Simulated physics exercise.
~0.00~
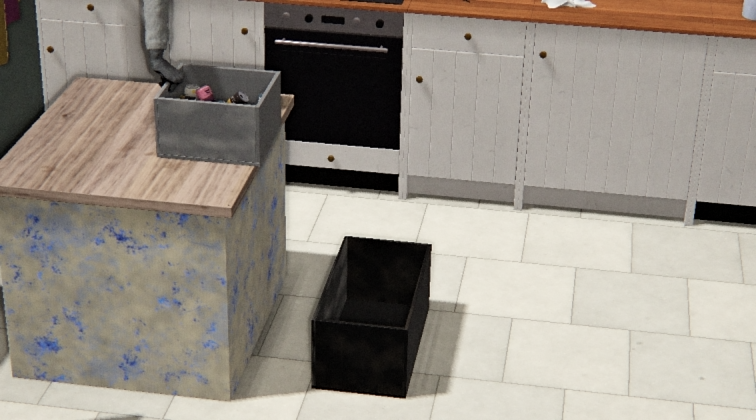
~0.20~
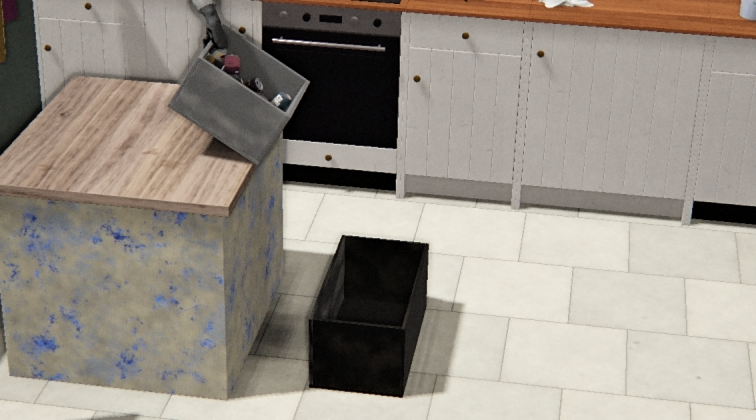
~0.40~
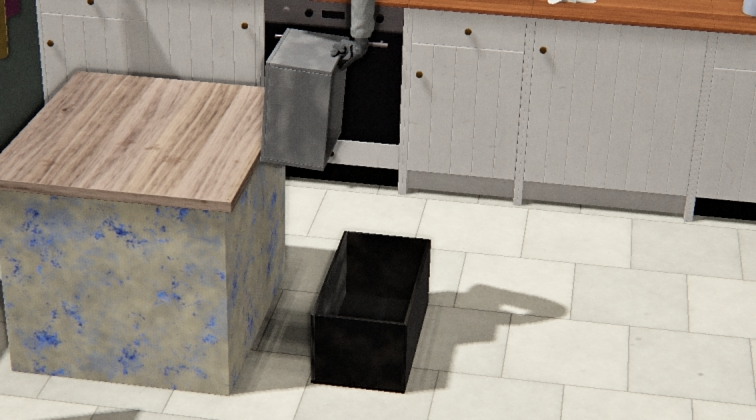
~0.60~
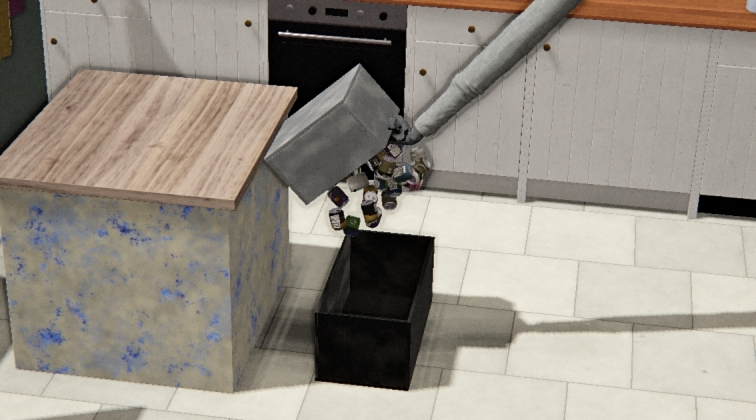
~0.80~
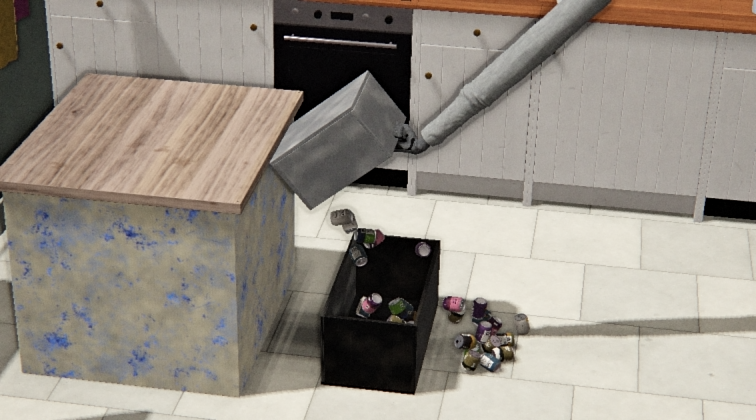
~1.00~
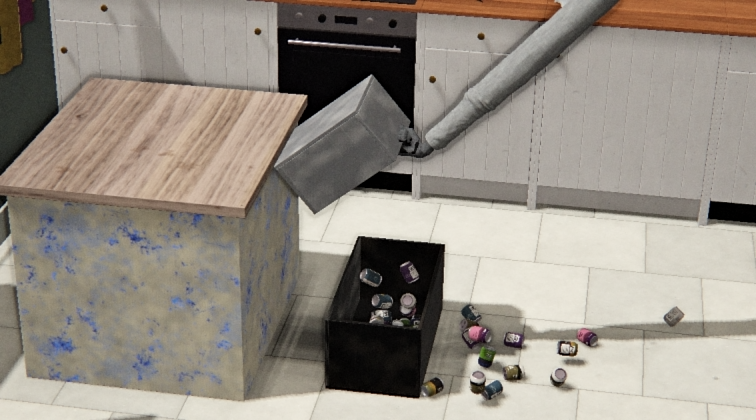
In a kitchen with white cabinets and a tiled floor, a grey crate of mini cans sits on a wood-topped bench, gripped by a grey mechanical arm, with an empty black tub below. The arm tilts the crate and swings it right, off the bench edge. It keeps turning the crate until it is largely upside down, and cans pour out in a cluster. Some drop into the tub, while others land on the floor to its right. Finally, the crate hangs tipped as cans lie inside the tub and scattered across the tiles.
